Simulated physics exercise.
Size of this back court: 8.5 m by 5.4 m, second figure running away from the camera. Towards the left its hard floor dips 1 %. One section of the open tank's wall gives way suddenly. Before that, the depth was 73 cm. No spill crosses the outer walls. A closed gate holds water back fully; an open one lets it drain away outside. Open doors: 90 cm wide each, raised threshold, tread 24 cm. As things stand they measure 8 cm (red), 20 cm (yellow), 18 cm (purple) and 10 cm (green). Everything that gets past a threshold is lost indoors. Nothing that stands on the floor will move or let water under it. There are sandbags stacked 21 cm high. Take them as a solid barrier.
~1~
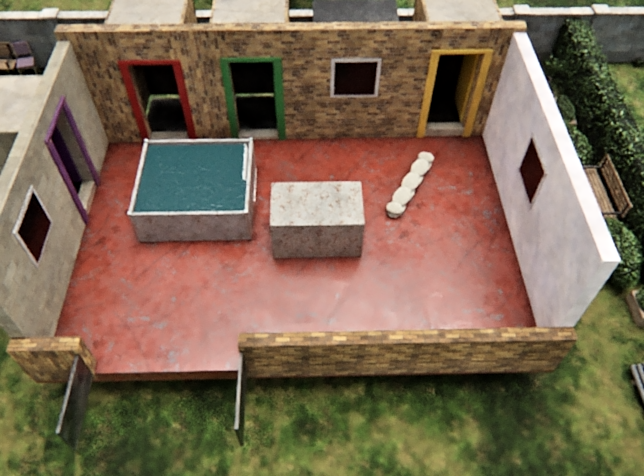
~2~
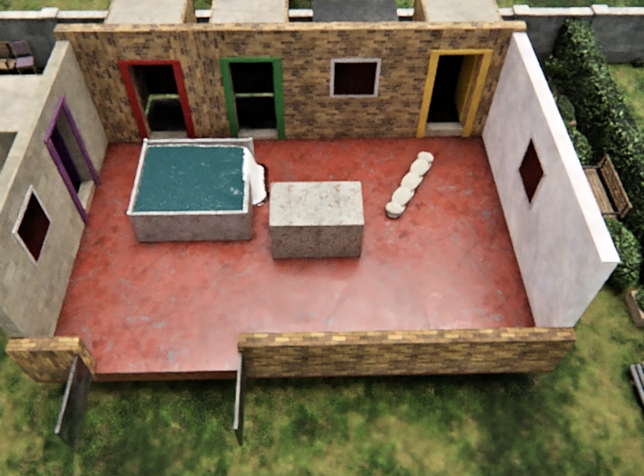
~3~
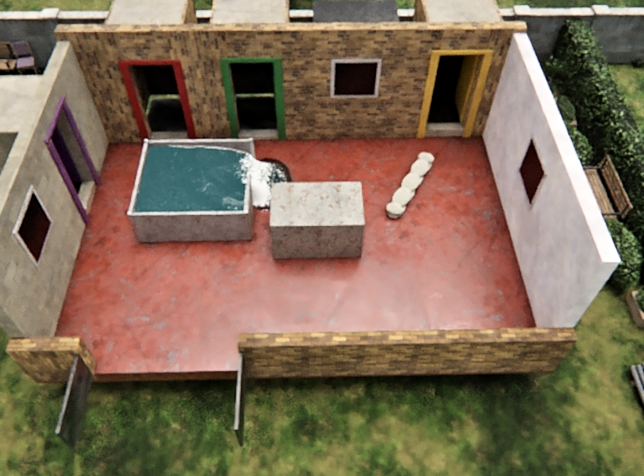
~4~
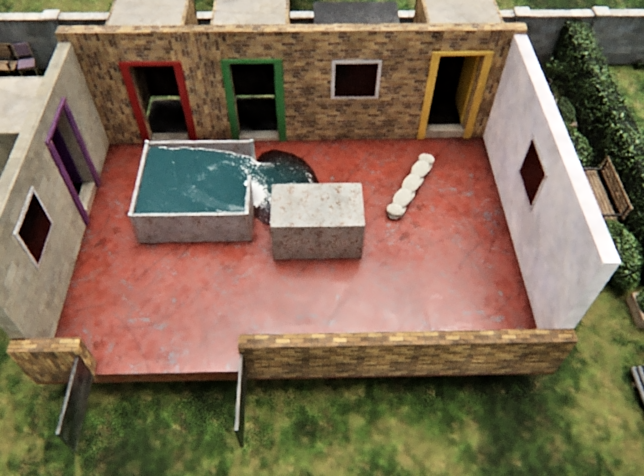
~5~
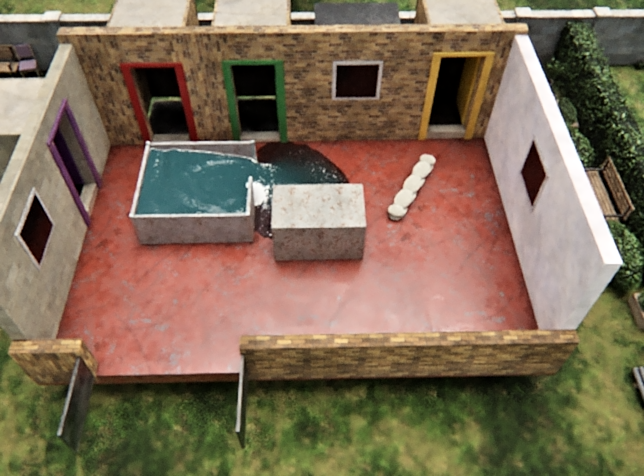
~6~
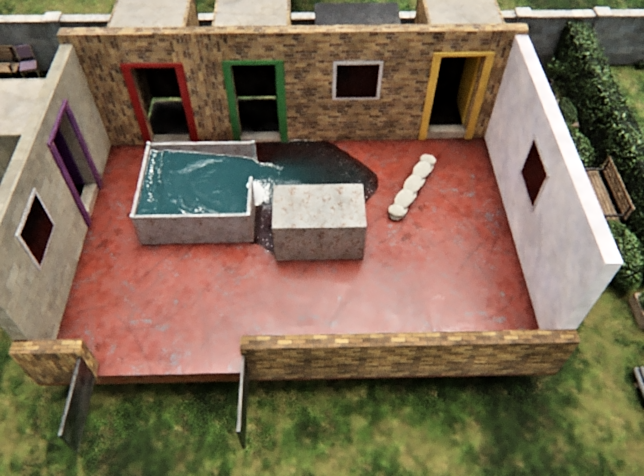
Water bursts from the right side of an open grey tank in a walled, red-floored back court, seen from high above by a nearly still camera. Red, green and yellow doorways line the brick back wall, a purple one stands left, and a pale block and sandbags sit right of the tank. Foaming first, the water spreads darkly rightward behind the block and along its left side.
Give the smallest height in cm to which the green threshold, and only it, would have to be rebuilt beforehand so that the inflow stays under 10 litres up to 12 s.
Roughly 7.5 cm.
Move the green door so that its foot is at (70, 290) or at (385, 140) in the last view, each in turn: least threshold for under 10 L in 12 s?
First place around 6.5 cm, second around 23 cm.
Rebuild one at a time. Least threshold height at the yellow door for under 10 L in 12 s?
Yellow door - some 21 centimetres.
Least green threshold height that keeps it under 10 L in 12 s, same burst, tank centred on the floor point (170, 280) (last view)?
Some 20 cm.
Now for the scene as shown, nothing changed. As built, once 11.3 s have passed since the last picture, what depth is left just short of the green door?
It works out to about 7.5 centimetres deep.
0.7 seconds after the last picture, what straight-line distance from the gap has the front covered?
Around 4.4 m from the gap.
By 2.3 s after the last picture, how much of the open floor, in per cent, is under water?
Wet share: Around 40 %.
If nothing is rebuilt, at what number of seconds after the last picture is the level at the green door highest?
Some 7.5 s, more or less.
Then, 0.7 s after the last picture water covers 20 % of the floor, deepest (40 cm) near (261, 182); 5 cm at the green door, 0 litres in over its 10 cm threshold.
Then, 2.3 s after the last picture water covers 40 % of the floor, deepest (37 cm) near (477, 143); 3 cm at the green door, 0 litres in over its 10 cm threshold.
Then, 11.3 s after the last picture water covers 95 % of the floor, deepest (12 cm) near (61, 327); 8 cm at the green door, 2 litres in over its 10 cm threshold.
At the green door as built, the water peaked near 9 cm, 7.7 s after the last picture.
Run again over the same 12 s with other heights there, 21 litres in over 6 cm, 2 litres over 9.5 cm. The limit of 10 litres is kept from about 7.5 cm up.
